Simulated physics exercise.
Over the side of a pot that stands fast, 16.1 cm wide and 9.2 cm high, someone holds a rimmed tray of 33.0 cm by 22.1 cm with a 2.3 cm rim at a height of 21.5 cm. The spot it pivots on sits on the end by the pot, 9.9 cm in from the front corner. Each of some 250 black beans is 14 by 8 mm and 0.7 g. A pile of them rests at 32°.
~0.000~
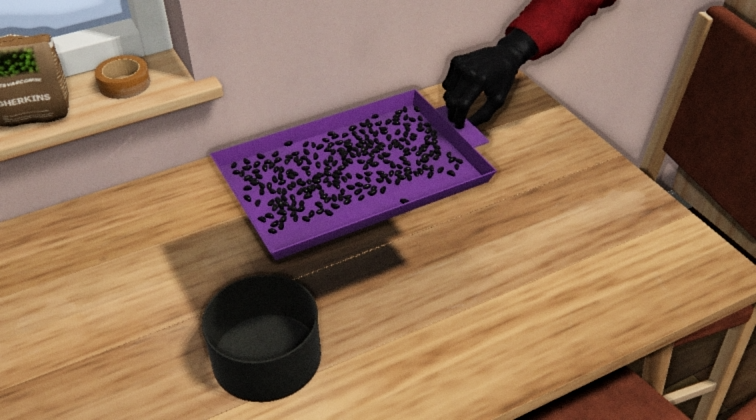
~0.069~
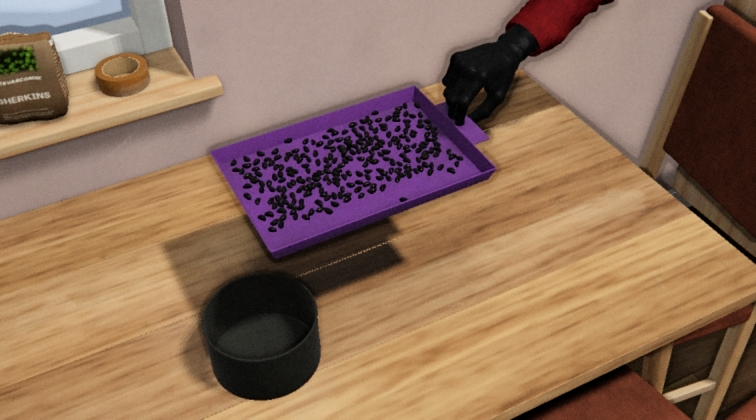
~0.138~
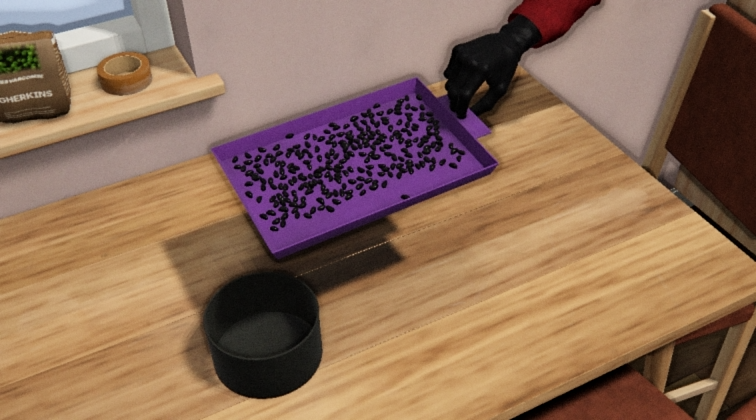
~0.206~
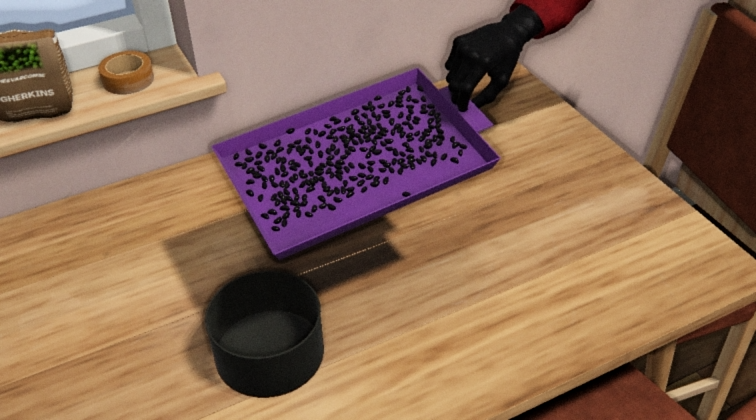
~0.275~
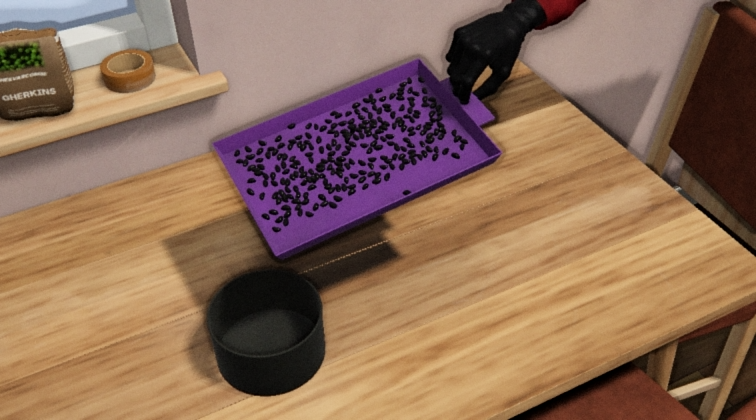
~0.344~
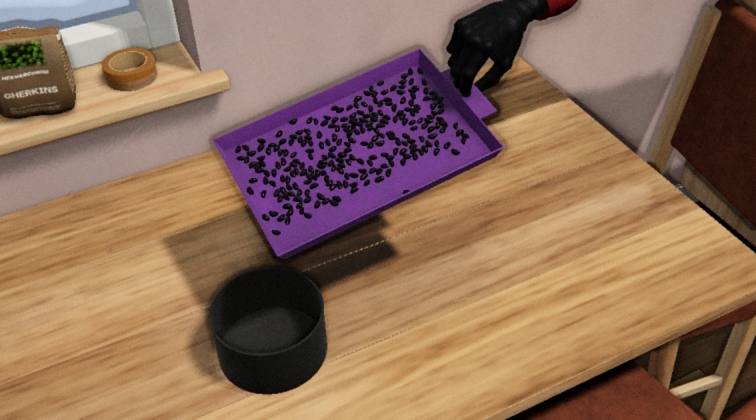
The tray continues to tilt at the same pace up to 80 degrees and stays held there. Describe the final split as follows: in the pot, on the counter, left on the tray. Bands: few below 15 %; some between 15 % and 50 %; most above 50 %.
Pot: Most; counter: Few; tray: Few.
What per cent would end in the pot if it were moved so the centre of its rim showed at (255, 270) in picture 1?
About 0 per cent.
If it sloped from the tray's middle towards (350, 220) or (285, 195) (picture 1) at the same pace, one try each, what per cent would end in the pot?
That would be close to 55 per cent and then close to 20 per cent.
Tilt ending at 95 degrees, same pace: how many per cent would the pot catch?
Near 95 %, then.
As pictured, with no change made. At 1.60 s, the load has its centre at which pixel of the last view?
Near pixel (297, 239).
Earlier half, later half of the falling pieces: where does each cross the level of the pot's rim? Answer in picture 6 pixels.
(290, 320) or so first, later (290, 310).
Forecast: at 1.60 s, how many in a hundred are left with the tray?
Close to 85 in a hundred parts of the load.
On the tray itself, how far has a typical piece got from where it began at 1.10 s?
Displacement on the tray: Roughly 12 cm.
Then, at 1.10 s, tilt 44 degrees; the tray holds 100 %, the pot 0 %.
Then, at 1.60 s, tilt 65 degrees; the tray holds 85 %, the pot 10 %.
After 2.17 s, tilt 80 degrees; the tray holds 10 %, the pot 80 %.
In the end, at 2.9 s, pot 90 %, counter 5 %, tray 5 %.
